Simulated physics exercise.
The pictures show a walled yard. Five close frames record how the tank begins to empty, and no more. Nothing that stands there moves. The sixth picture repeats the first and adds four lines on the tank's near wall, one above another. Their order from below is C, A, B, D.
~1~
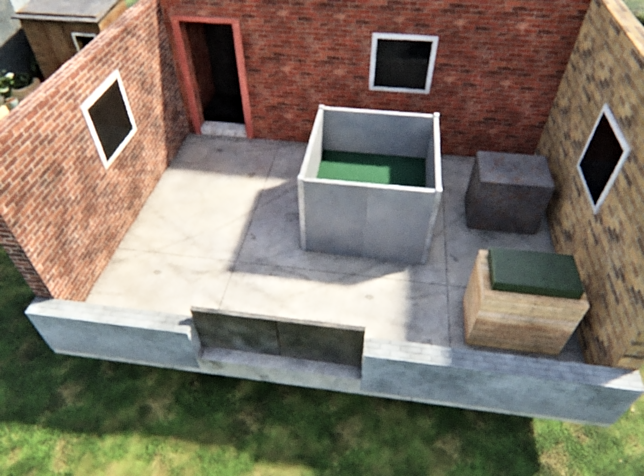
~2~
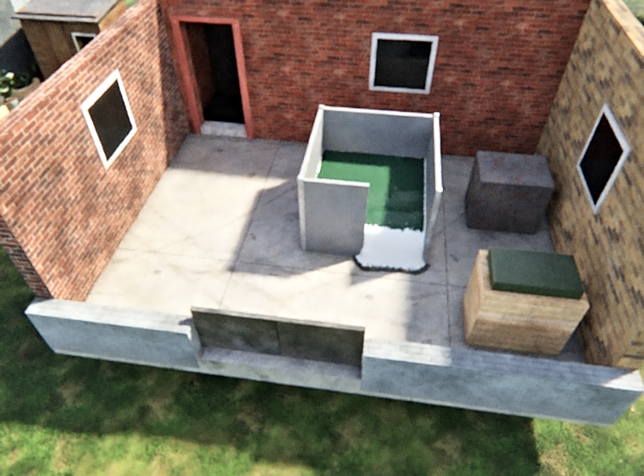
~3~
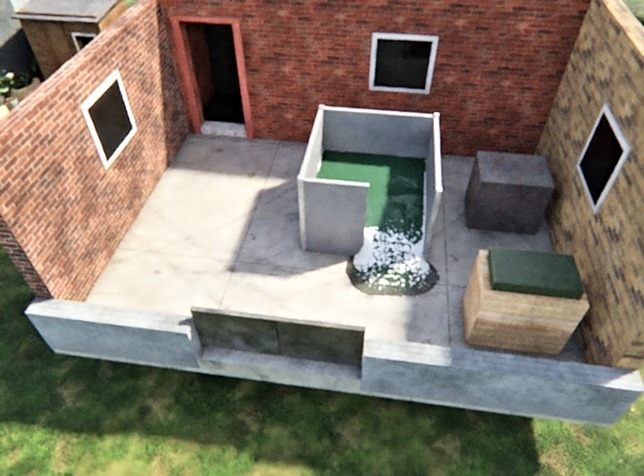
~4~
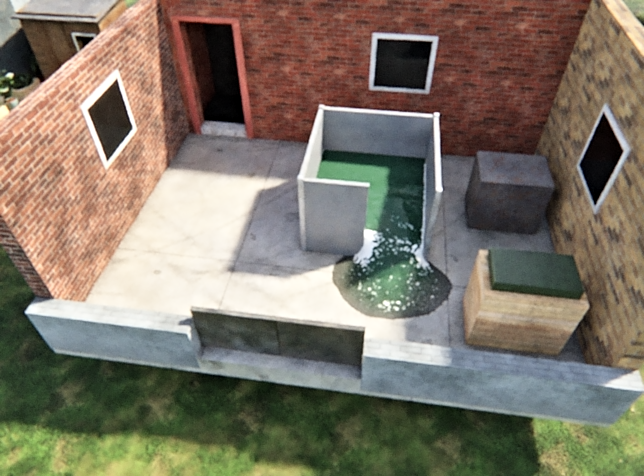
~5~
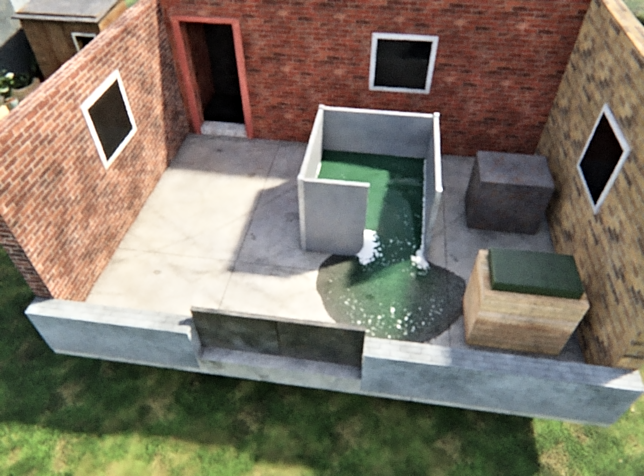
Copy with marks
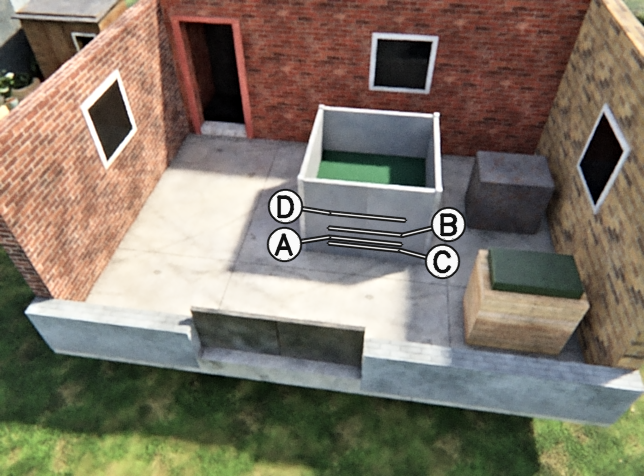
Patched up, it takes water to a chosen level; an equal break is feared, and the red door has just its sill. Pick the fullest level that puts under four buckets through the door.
D will do.
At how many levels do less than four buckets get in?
All four.
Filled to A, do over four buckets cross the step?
No, not at all.
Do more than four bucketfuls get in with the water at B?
No.
In white, A at (364, 240); B at (365, 231); C at (364, 246); D at (366, 216); from the bottom up C, A, B, D.
For line A, nothing gets over.
For line B, nothing gets over.
For line C, nothing gets over.
For line D, a splash gets over, under a bucket.
